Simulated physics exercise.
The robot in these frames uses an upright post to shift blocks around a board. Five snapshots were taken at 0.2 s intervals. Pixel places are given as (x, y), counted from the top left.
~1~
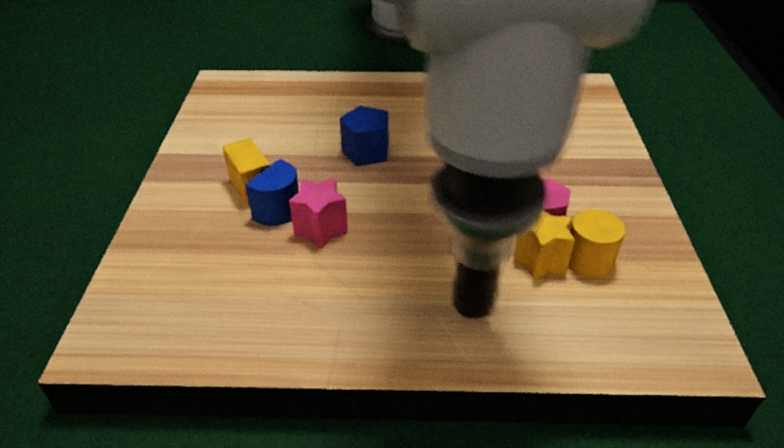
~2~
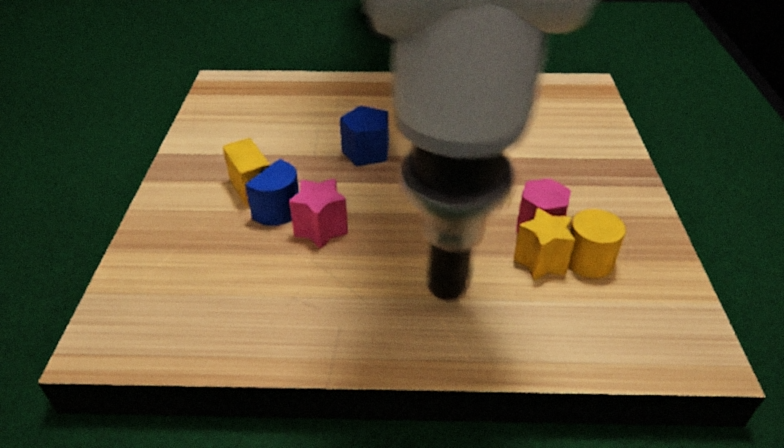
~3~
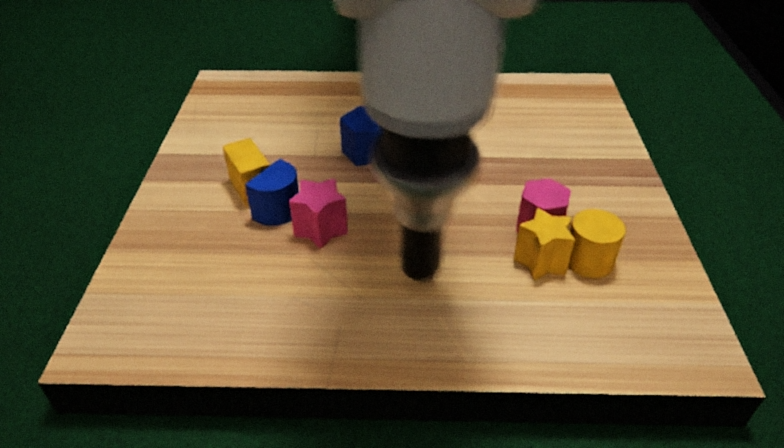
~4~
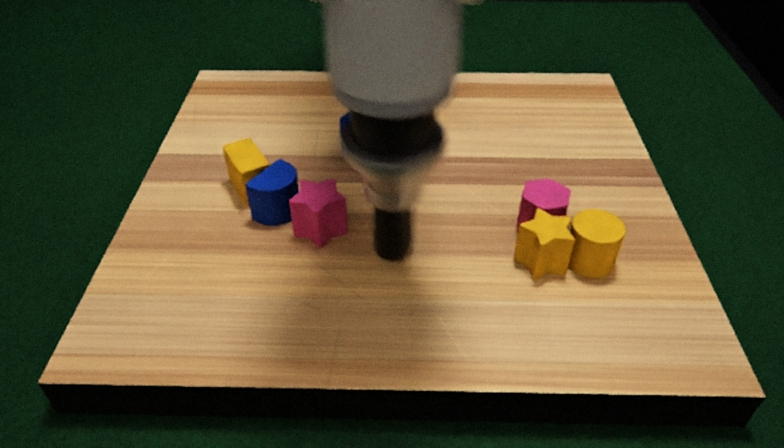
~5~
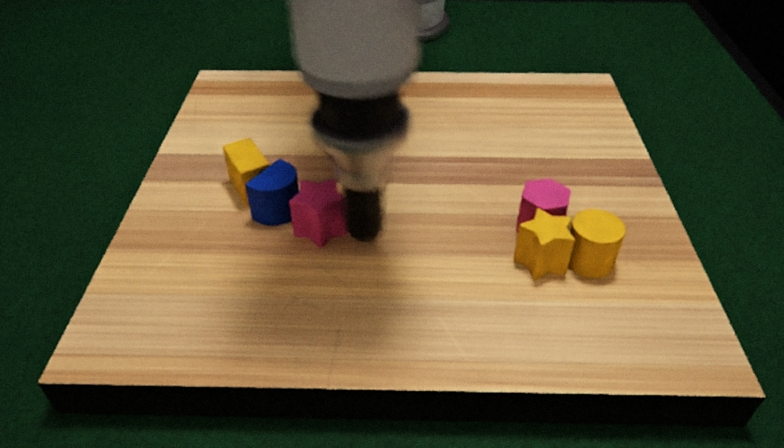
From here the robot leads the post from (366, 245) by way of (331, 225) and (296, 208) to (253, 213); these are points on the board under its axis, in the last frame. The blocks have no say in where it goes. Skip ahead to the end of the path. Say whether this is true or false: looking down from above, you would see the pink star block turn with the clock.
That claim is false.
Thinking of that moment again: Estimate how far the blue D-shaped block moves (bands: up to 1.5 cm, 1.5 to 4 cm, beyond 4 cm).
Travel: Beyond 4 cm.
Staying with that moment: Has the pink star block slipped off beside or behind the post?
Going by the path, no.
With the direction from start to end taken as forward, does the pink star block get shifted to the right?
No, I don't think so.
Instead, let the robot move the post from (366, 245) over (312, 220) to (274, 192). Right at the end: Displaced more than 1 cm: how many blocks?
I'd say three or more blocks get shifted by more than about 1 cm.
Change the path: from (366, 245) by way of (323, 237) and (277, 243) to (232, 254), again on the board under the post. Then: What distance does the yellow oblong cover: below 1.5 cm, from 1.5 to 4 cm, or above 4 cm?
The yellow oblong moves 1.5-4 cm.
The first path, step by step. One third of the way, post (329, 210); yellow oblong (240, 151); blue D-shaped block (253, 174), turned 30° clockwise; pink star block (290, 187), turned 45° anticlockwise.
Two thirds of the way, post (293, 193); yellow oblong (233, 147), turned 15° clockwise; blue D-shaped block (212, 176), turned 40° clockwise; pink star block (255, 184), turned 75° anticlockwise.
At the end, post (250, 198); yellow oblong (233, 147), turned 15° clockwise; blue D-shaped block (165, 182), turned 55° clockwise; pink star block (210, 192), turned 85° anticlockwise.
